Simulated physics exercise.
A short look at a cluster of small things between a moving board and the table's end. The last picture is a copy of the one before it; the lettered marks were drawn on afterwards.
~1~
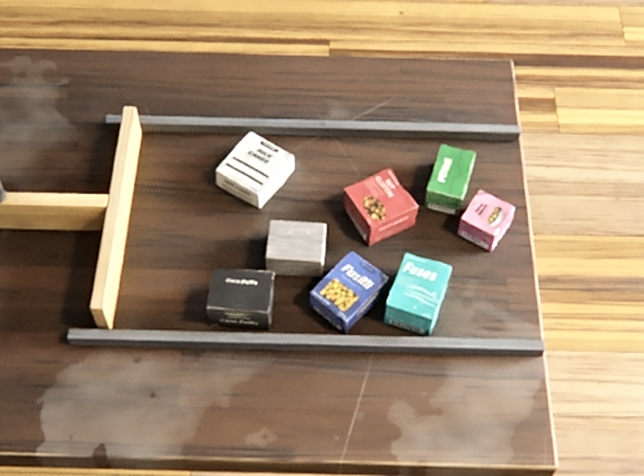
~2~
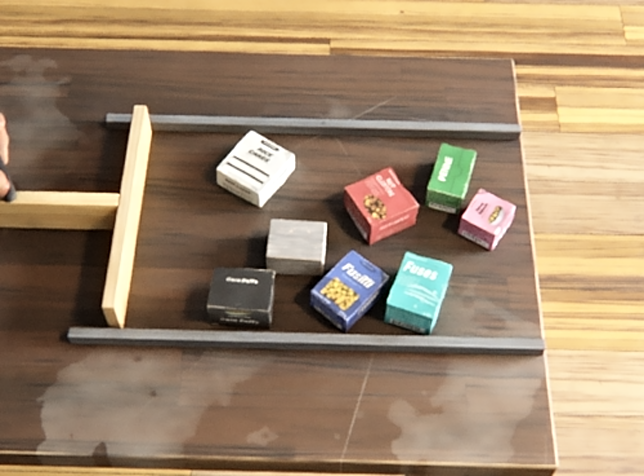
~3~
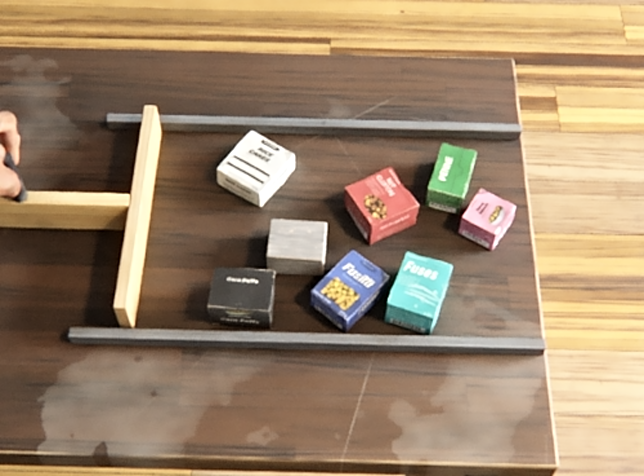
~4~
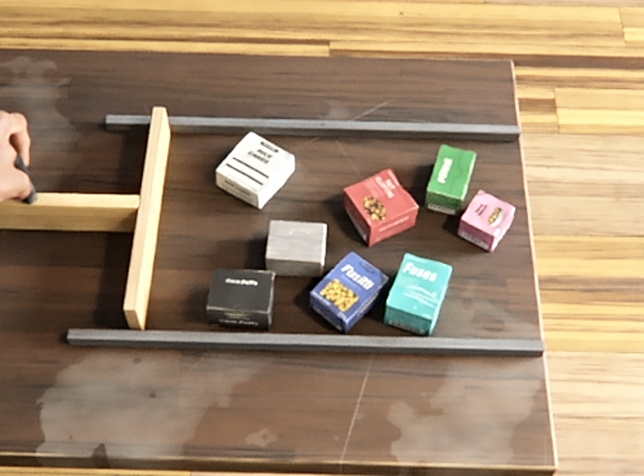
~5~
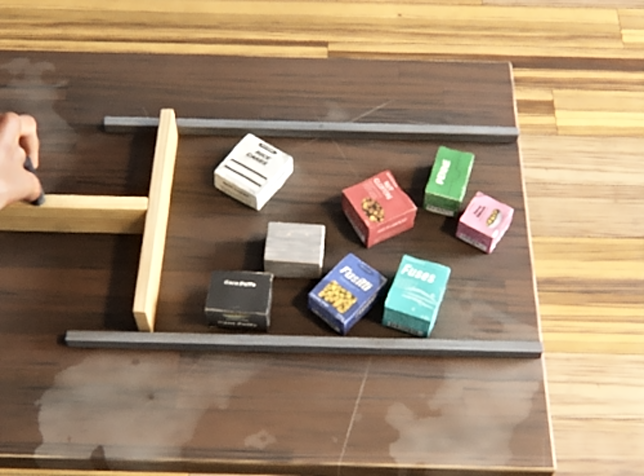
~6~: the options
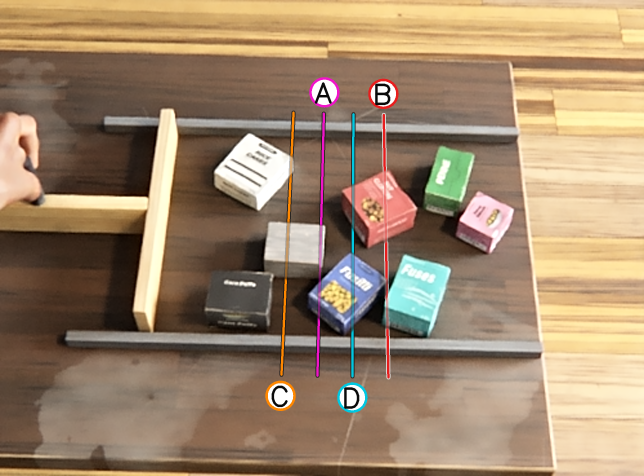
A wooden board at the left slides slowly to the right between two dark rails, and a hand comes into view gripping its handle. The hand keeps pushing, narrowing the gap to the small boxes, among them white, black, red, blue and green ones, which stay in place, untouched by the board.
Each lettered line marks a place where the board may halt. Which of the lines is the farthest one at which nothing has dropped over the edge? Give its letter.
Line B.
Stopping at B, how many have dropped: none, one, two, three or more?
The count is none.
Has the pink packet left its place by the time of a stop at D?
No.
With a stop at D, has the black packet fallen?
No.
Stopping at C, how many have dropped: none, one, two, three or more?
By then, none.
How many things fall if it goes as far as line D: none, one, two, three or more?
The count is none.
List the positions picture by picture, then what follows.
Black packet (242, 299); blue packet (348, 293); board (114, 201), in the first frame.
Board (125, 200); red packet (380, 206), in the second frame.
Board (136, 200); green packet (451, 178), in the third frame.
Board (146, 202); pink packet (486, 221), in the fourth frame.
Board (154, 203); blue packet (347, 294); white box (254, 172); red packet (378, 209), in the fifth frame.
On the marked copy, A at (321, 233); B at (386, 235); C at (288, 233); D at (353, 234).
With B. Early on, board (237, 205); black packet (271, 301); white box (285, 167).
Further on, board (322, 208); turquoise box (463, 296); blue packet (412, 284).
At the end, board (383, 209); turquoise box (526, 298); pink packet (504, 229); nothing has fallen.
As for the rest, A is safe but short; C is safe but short; D is safe but short.
